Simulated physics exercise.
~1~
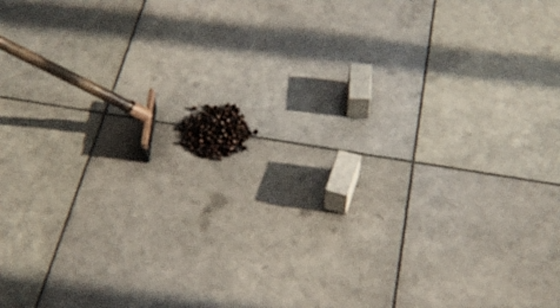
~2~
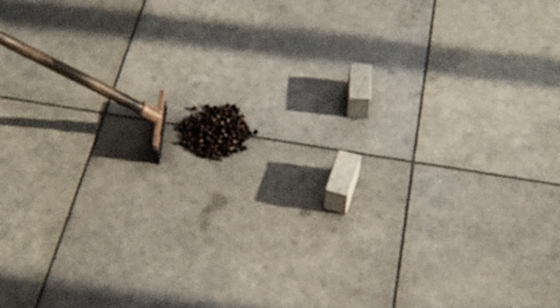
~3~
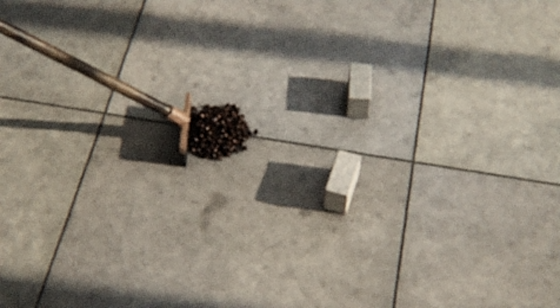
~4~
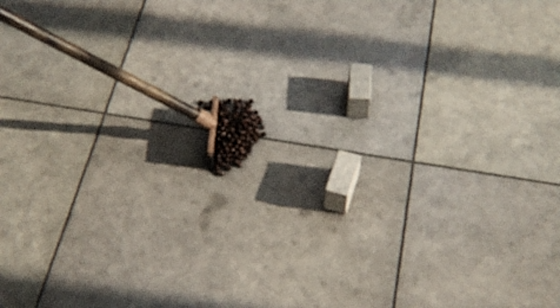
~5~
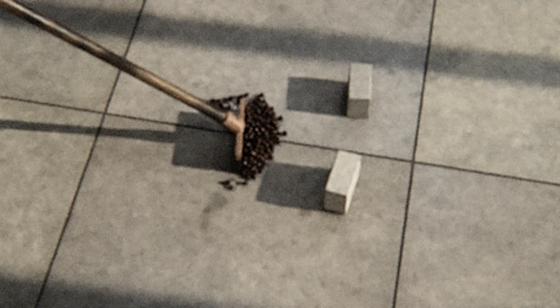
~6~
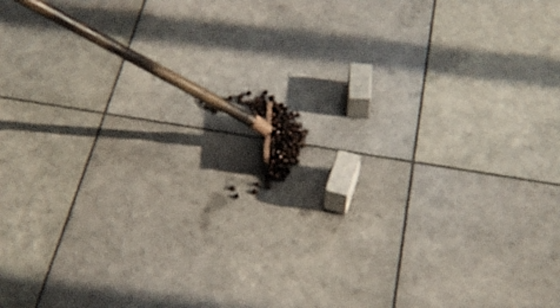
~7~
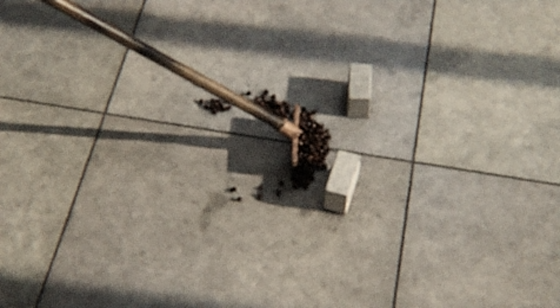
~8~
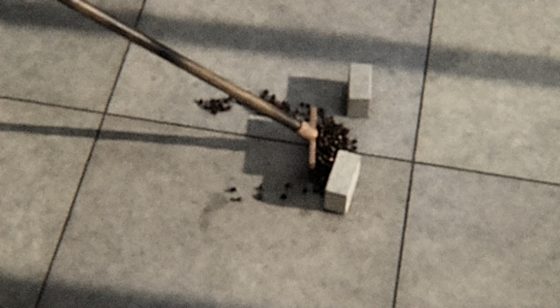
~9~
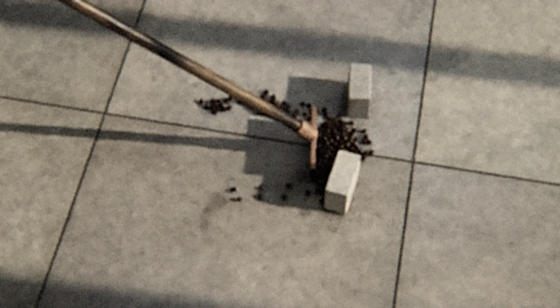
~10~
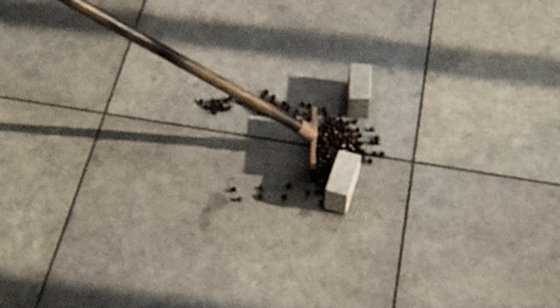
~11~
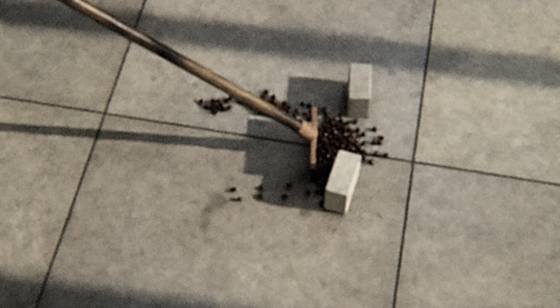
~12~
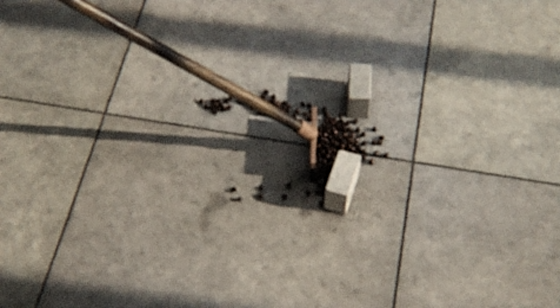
A squeegee pushes spilt coffee beans right against two blocks, and some enter the gap.
